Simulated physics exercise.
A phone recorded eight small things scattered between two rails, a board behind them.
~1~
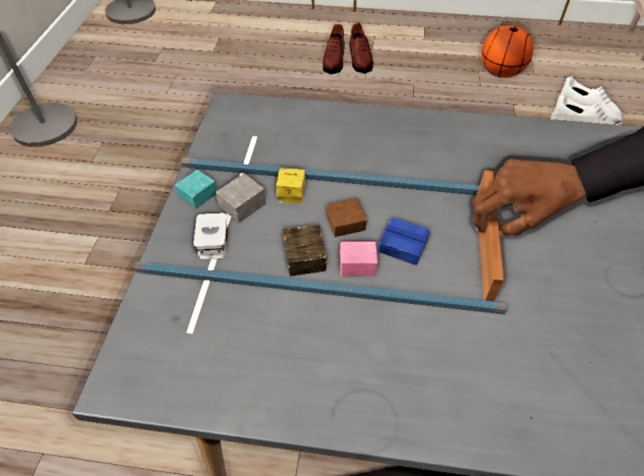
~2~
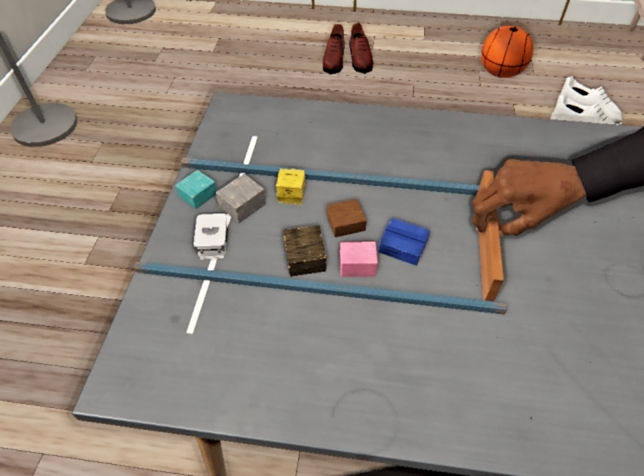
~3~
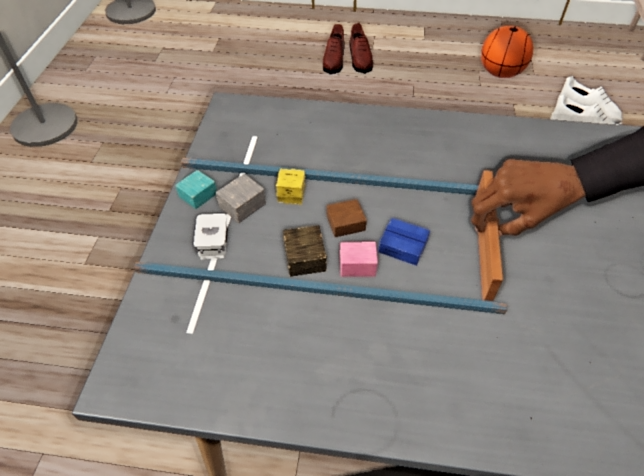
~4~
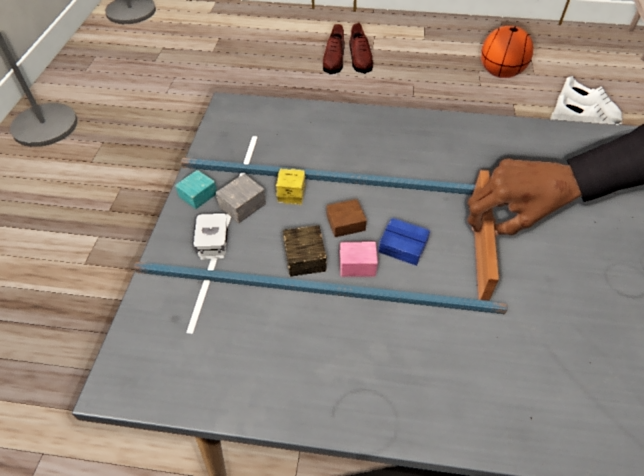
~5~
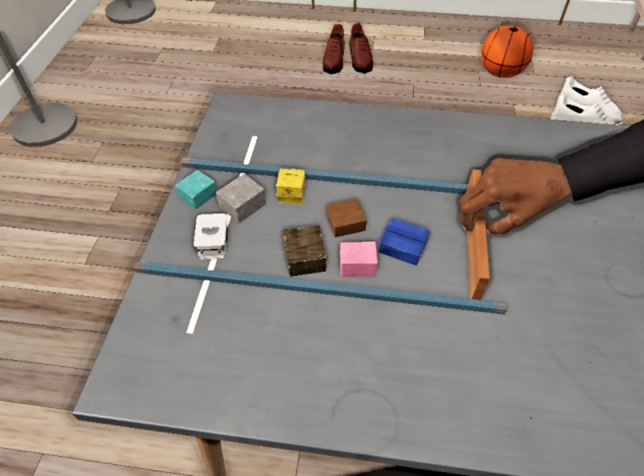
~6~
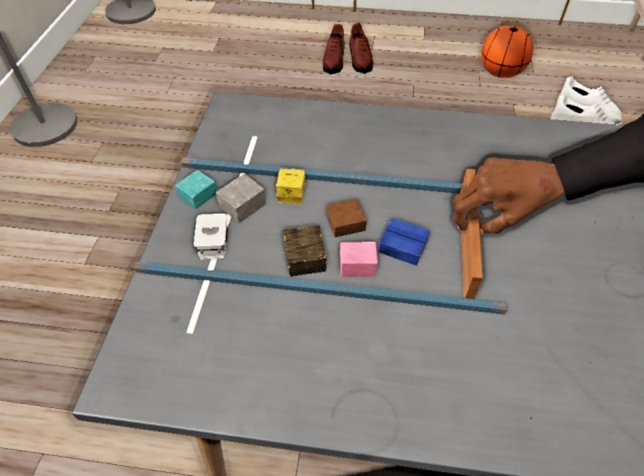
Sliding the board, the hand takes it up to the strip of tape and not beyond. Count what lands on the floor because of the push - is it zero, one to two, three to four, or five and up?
Tally: One to two.
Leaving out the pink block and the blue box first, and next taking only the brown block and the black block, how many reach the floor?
The first count is 1 and the second is 0.
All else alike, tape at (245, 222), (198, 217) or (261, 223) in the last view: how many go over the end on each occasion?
0, 4, 0.
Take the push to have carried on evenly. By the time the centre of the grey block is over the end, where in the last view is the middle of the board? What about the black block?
Points: About (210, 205) and about (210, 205).
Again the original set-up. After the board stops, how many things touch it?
Contact count: 4.
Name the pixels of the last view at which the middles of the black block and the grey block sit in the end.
In the last view, the middles sit near (161, 240) and near (181, 194).
A little later, none off yet; turquoise block at rest near (197, 189); white case at rest near (212, 237); grey block at rest near (242, 198).
When it is over, the number that fall off is one or two; down, white case and turquoise block.
